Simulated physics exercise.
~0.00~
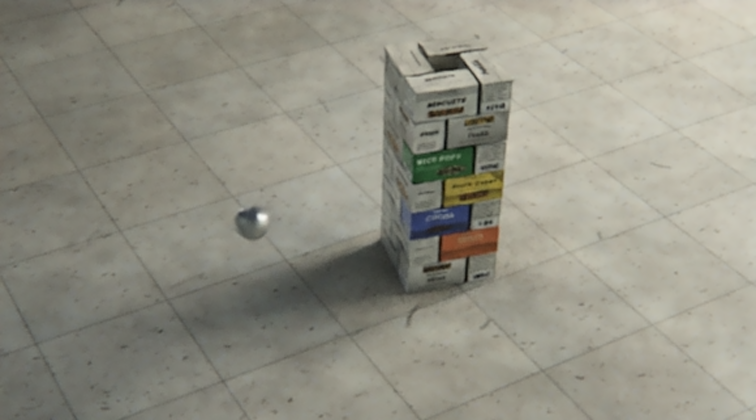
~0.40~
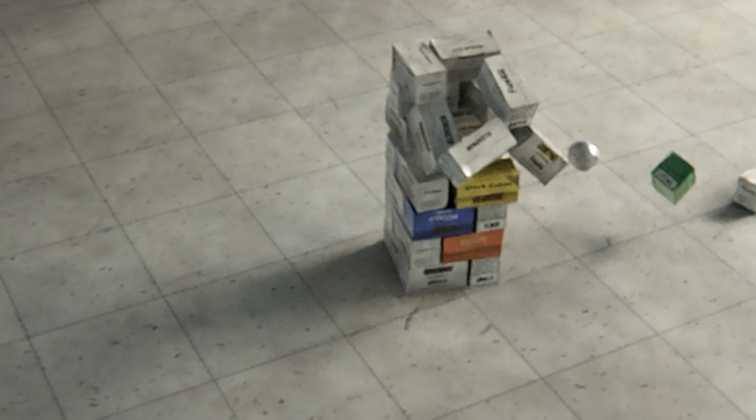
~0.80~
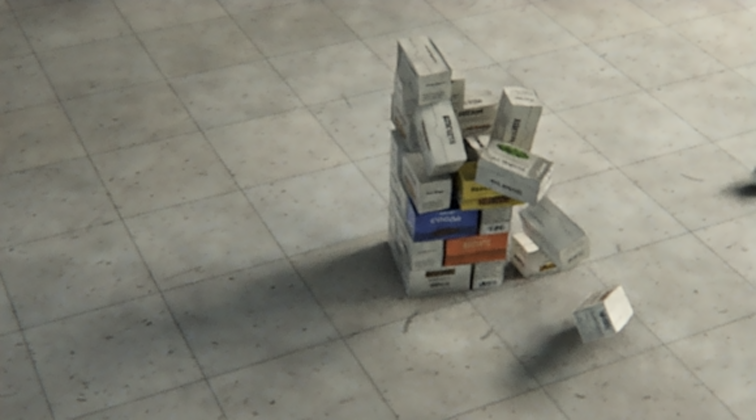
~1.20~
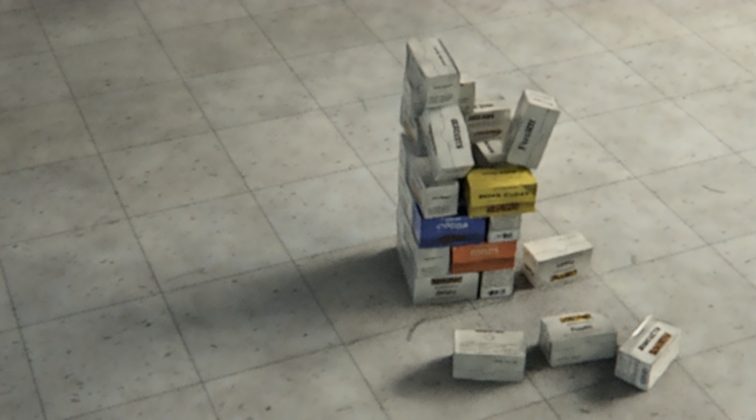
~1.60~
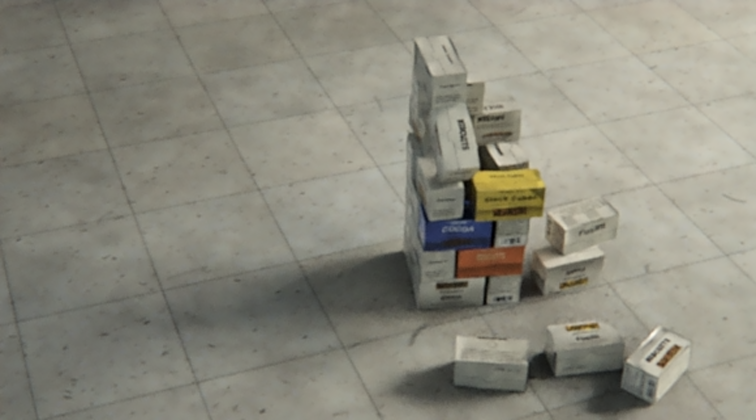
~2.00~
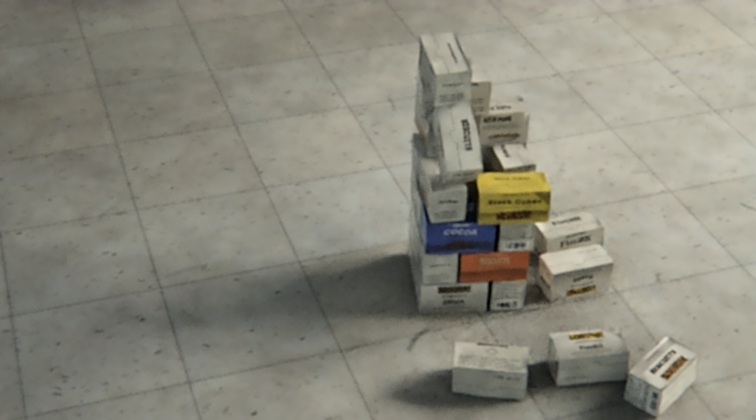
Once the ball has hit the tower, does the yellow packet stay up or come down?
The yellow packet stays up. It shifts slightly but still rests on the standing lower part of the tower.
On a tiled floor, a steel ball smashes a packet tower's upper part, leaving it partly standing.
